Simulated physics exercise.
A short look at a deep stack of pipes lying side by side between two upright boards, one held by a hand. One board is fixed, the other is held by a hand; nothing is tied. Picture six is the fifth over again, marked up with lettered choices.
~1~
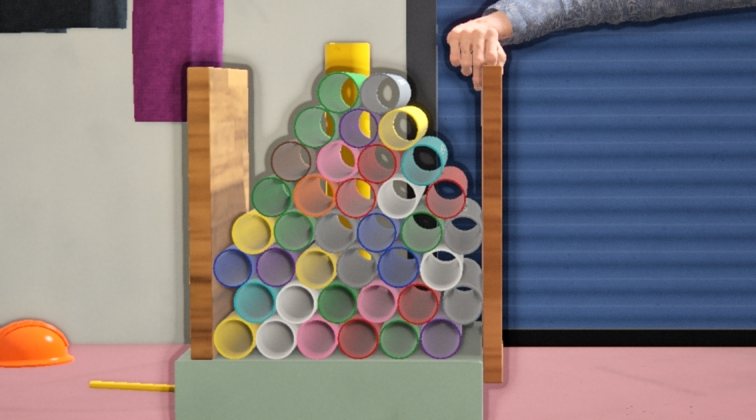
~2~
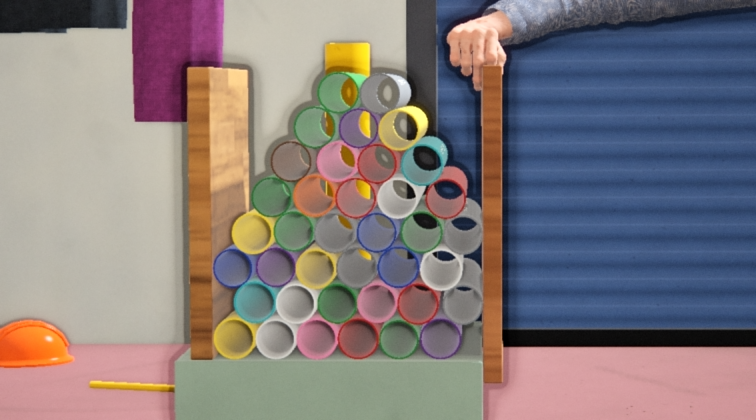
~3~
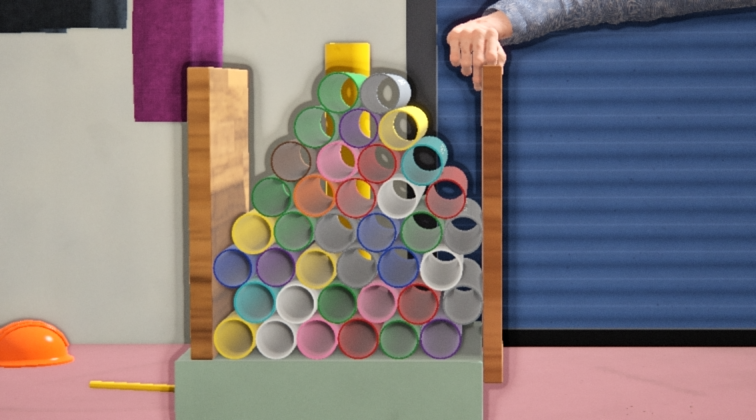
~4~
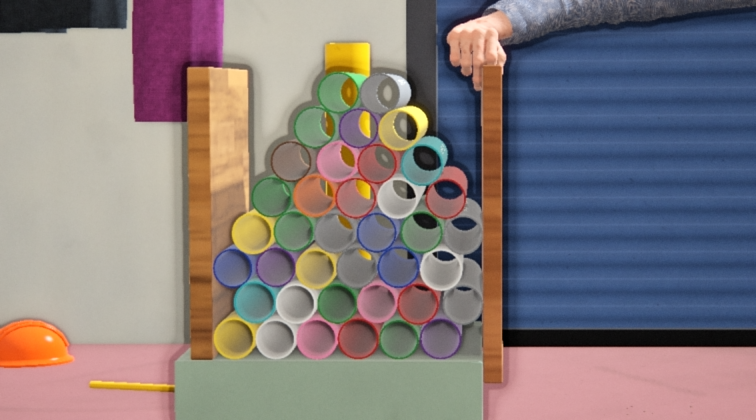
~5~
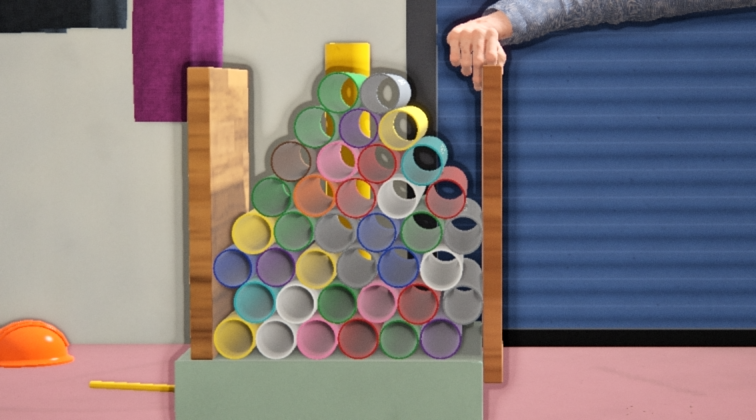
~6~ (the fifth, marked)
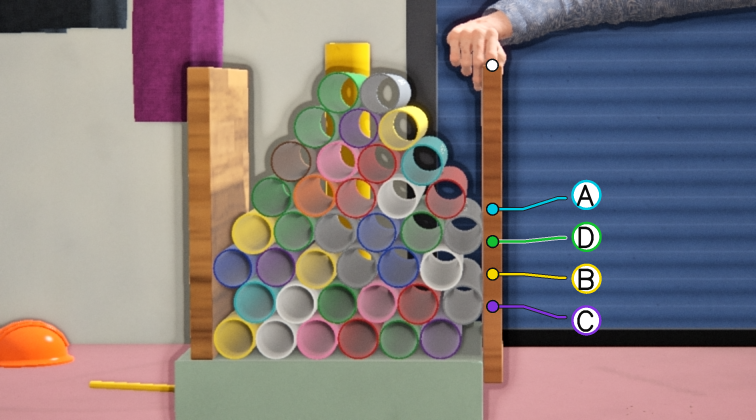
A hand resting motionless atop the right wooden board, with colourful pipes stacked between two upright boards and nothing visibly moving.
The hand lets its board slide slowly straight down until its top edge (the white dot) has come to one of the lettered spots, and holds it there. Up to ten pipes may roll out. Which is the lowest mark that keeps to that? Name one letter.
The answer is mark C.
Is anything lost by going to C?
At C: Yes.
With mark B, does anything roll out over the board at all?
Yes.
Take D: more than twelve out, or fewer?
It loses fewer than twelve.
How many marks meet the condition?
The number is four.
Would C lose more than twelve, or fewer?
Fewer than twelve.
On the marked copy, A at (493, 209); B at (493, 274); C at (493, 306); D at (493, 242); the white dot at (492, 66).
Following C. Soon after the start, top of the board (483, 165).
Later, top of the board (483, 277).
In the end, top of the board (483, 305), about five out over the board.
As for the rest, A none out over the board; B about five out over the board; D none out over the board.
